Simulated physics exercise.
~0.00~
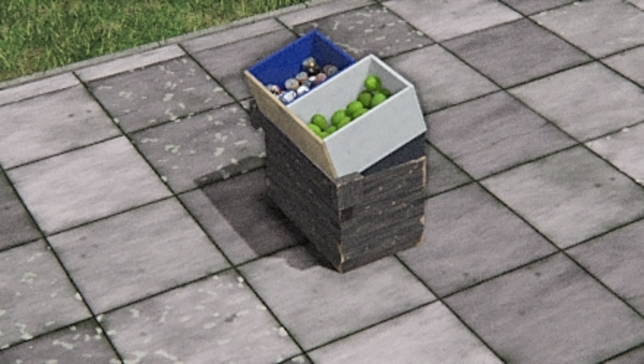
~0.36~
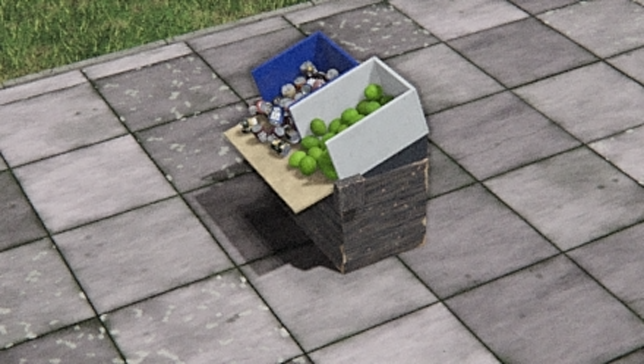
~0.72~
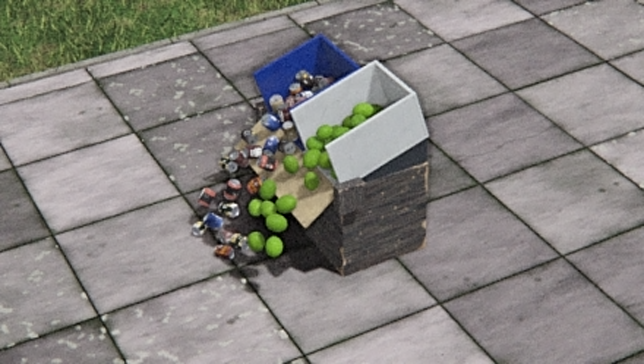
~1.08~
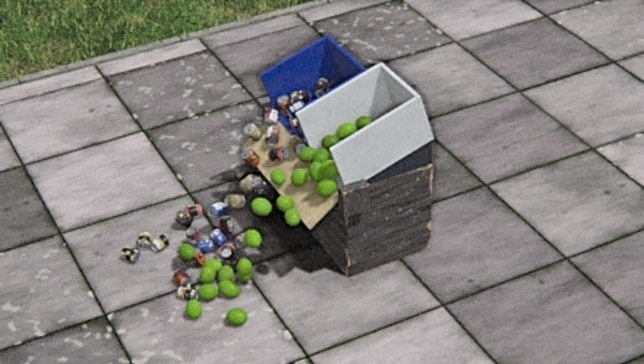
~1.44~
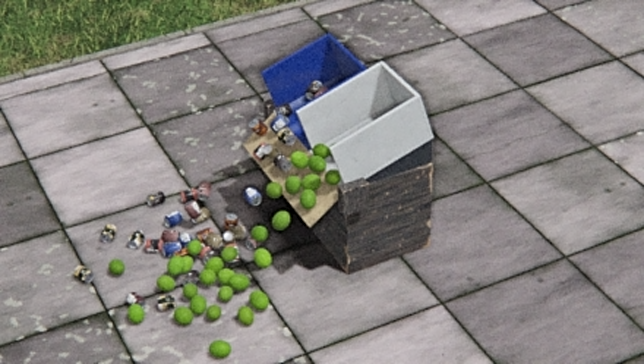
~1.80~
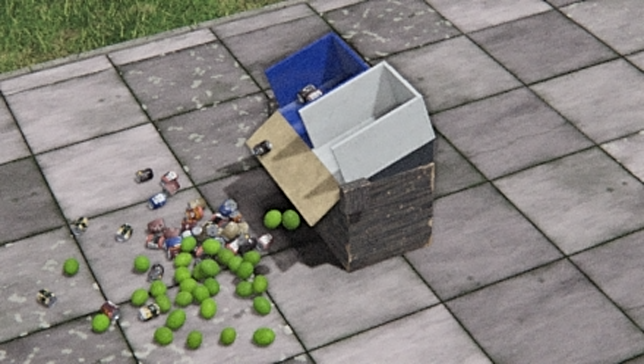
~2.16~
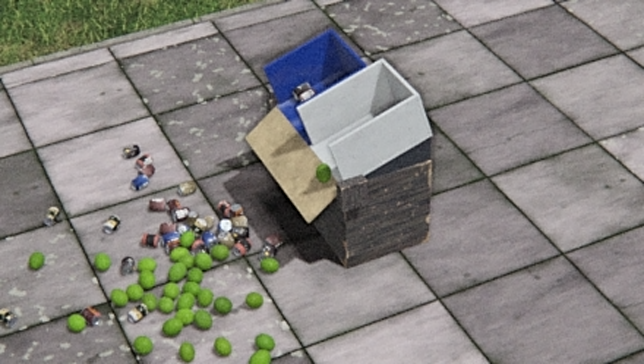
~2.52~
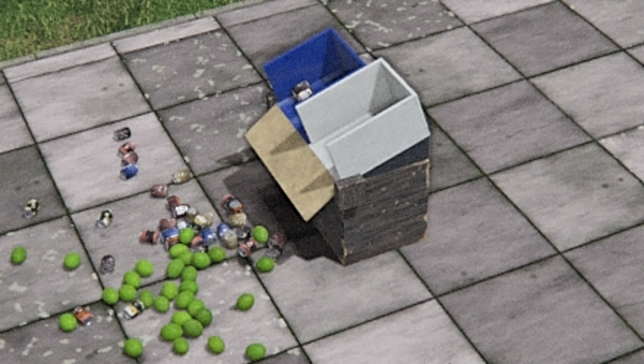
On a stone-paved patio beside some grass, the front flap of a white chute and a blue chute dropped open, and limes and little cans tumbled out and spread down to the left, leaving the white one empty and a few cans in the blue.
